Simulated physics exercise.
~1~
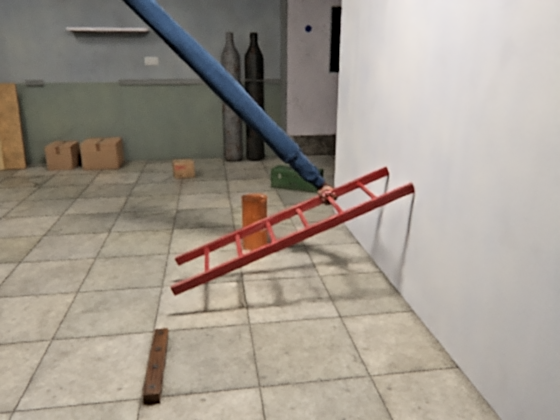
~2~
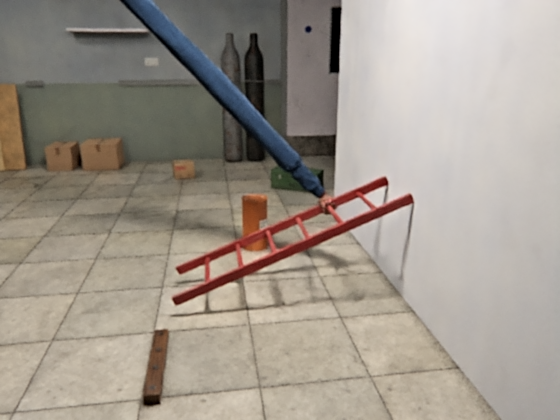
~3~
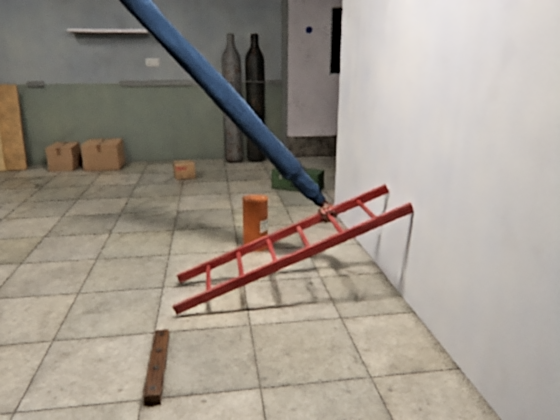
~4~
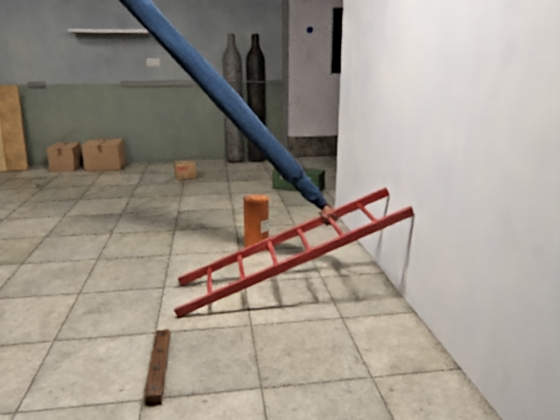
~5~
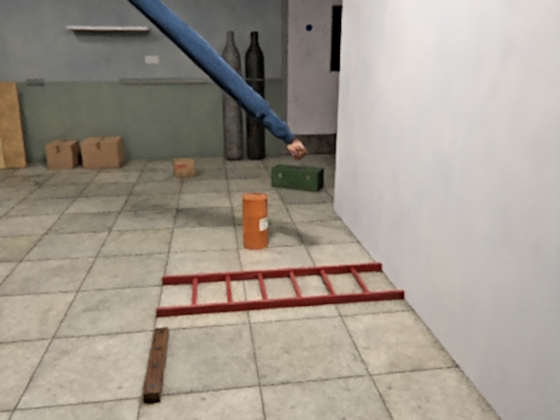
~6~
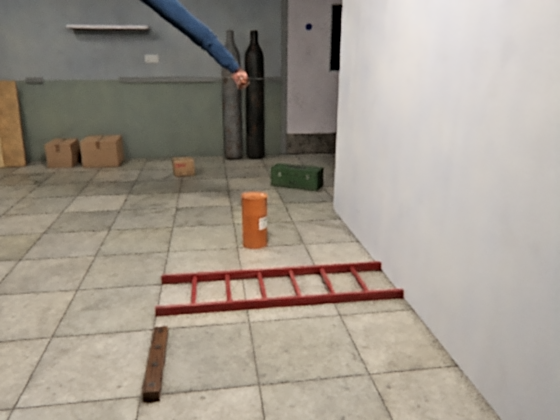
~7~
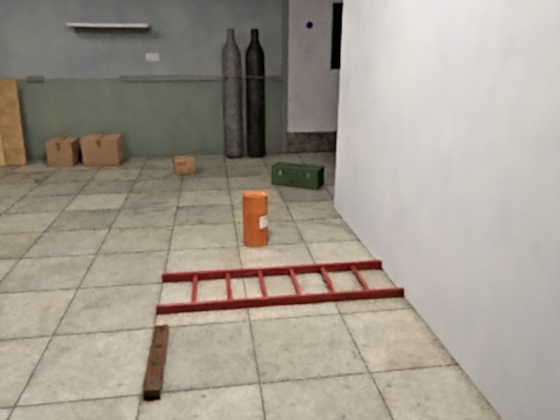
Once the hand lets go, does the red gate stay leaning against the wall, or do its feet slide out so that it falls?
Its feet slide out and the red gate falls, ending up flat on the tiled floor.
